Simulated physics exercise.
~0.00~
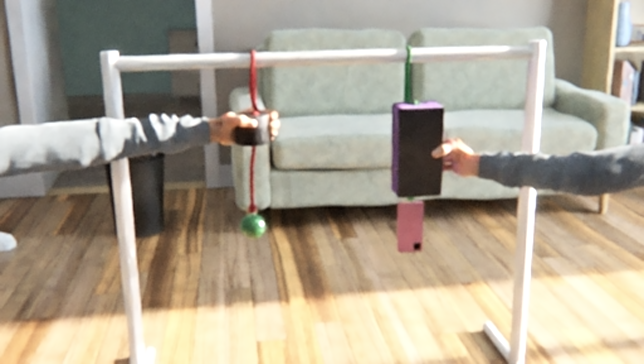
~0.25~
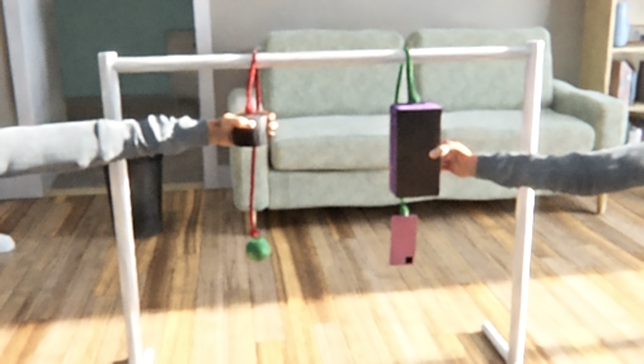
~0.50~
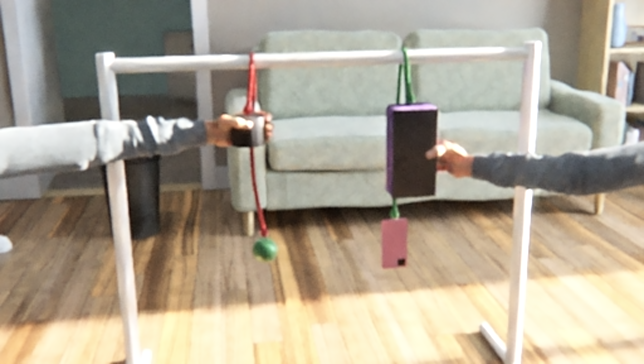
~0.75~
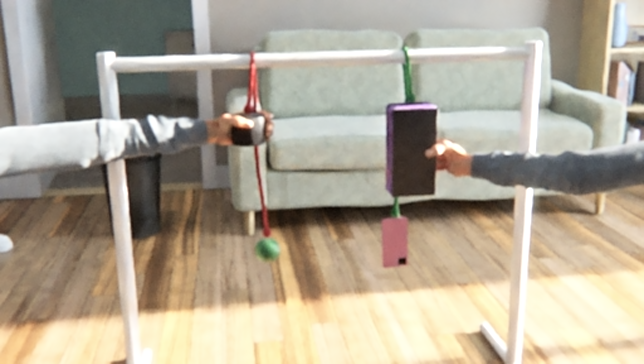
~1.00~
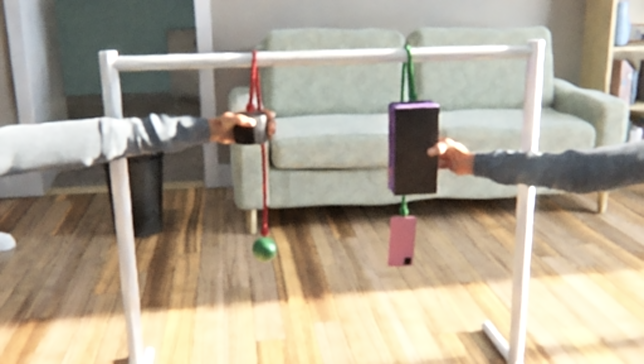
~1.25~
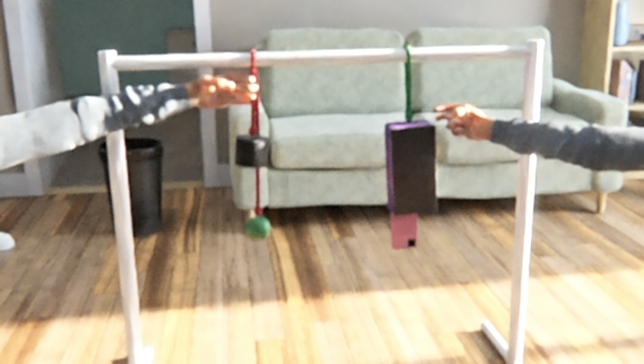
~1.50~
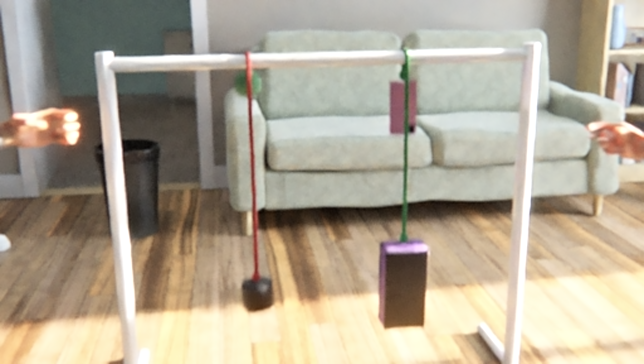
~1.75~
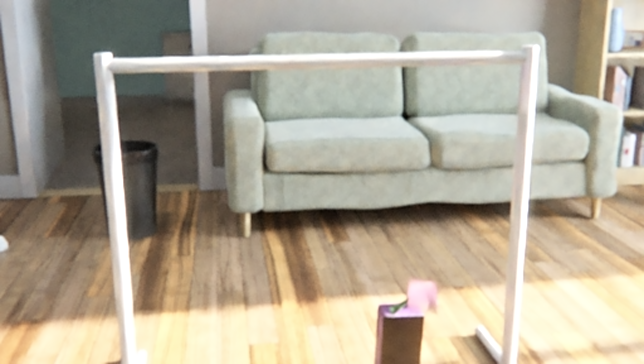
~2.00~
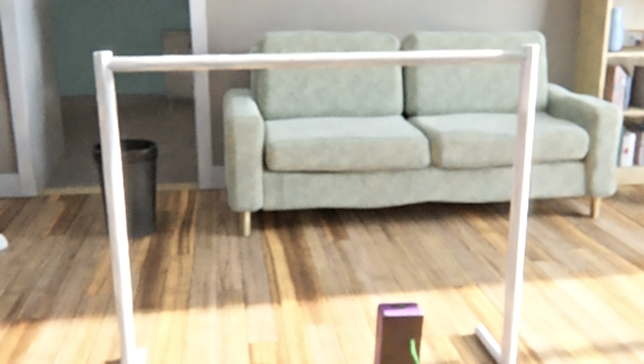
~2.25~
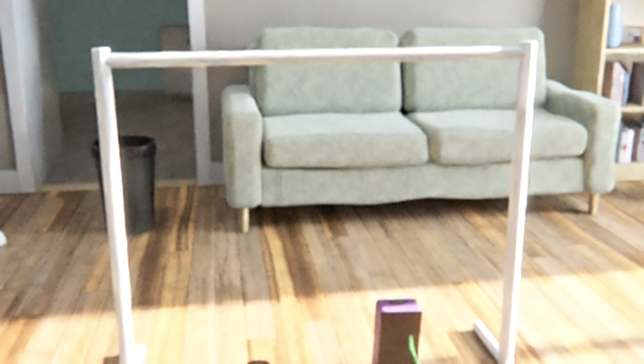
In a living room with a pale green sofa, two hands hold a small dark object and a purple-edged case on ropes over a white rail, then let go; both drop, pulling a green apple and pink phone upward, and the case ends upright on the floor.
